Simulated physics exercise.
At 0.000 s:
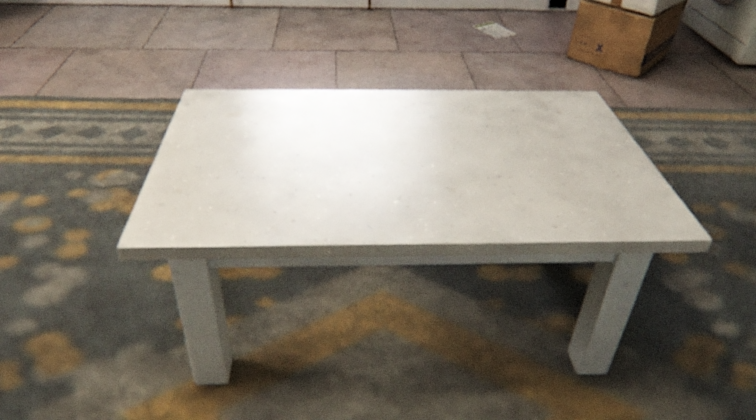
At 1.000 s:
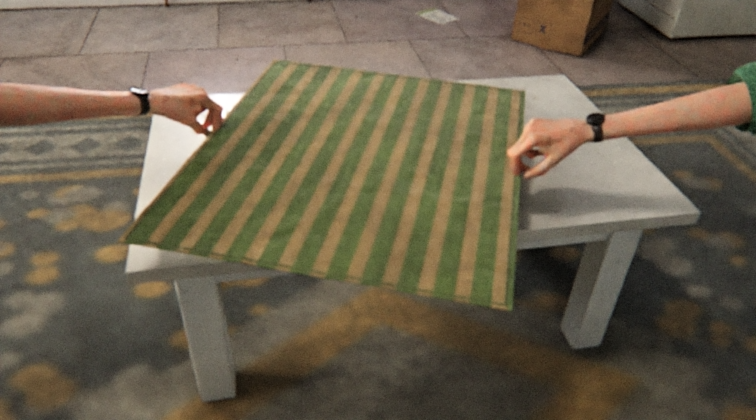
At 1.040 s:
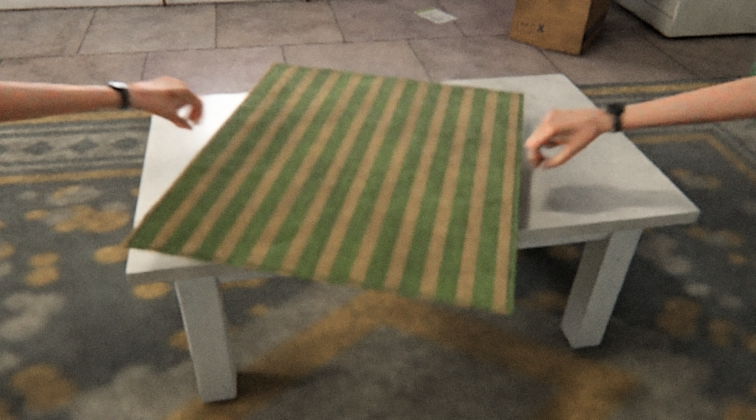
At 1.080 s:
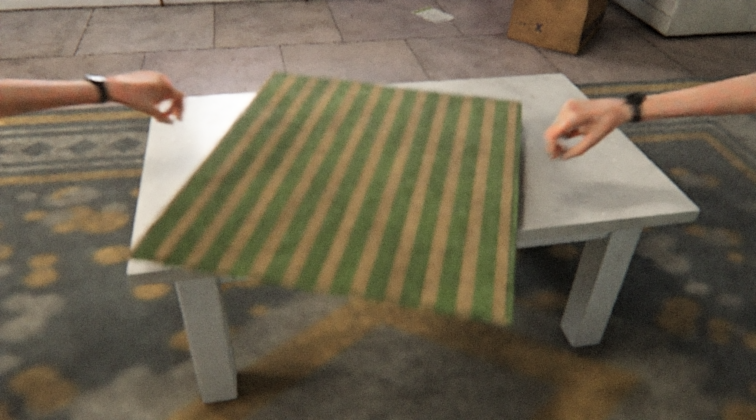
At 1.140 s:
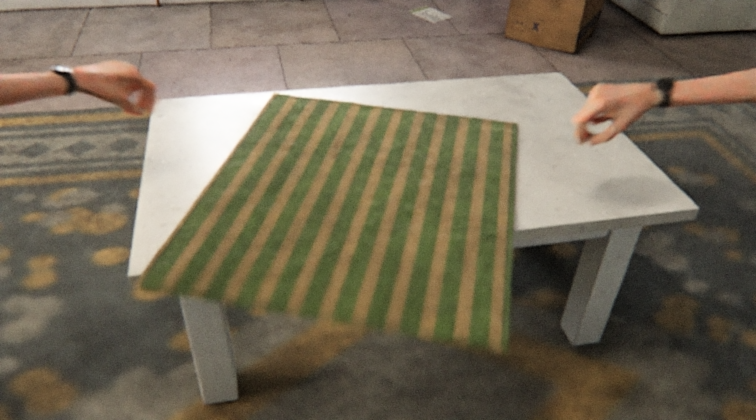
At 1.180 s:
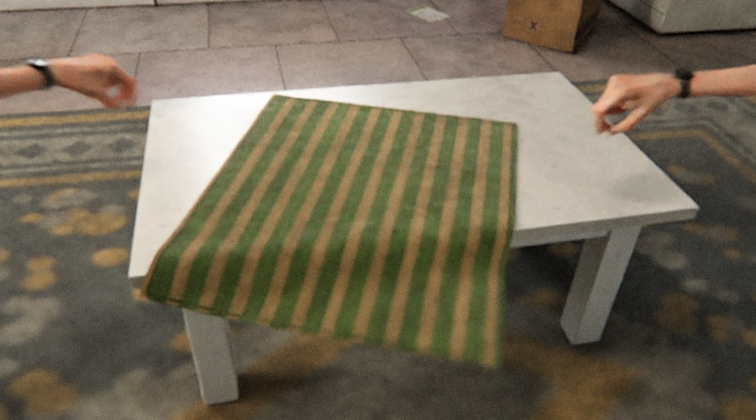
On a white table over a patterned rug, two hands releasing a green-and-tan striped cloth, its front part drooping over the edge.
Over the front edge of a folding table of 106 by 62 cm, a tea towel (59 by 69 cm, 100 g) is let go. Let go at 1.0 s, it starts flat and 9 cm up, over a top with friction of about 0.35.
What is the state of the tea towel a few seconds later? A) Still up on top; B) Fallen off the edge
Still up on top (A).
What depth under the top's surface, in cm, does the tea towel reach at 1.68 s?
About 26 cm.
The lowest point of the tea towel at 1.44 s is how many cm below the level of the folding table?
16 cm.
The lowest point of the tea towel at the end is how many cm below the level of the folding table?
26 cm or so.
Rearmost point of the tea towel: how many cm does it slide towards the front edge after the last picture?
I'd put it at close to 1 cm.
By 1.4 s, 75 % of the tea towel is still over the top.
By 1.7 s, 75 % of the tea towel is still over the top.
By 1.9 s, 75 % of the tea towel is still over the top.
By 2.2 s, 75 % of the tea towel is still over the top.
By 4.4 s, 75 % of the tea towel is still over the top.
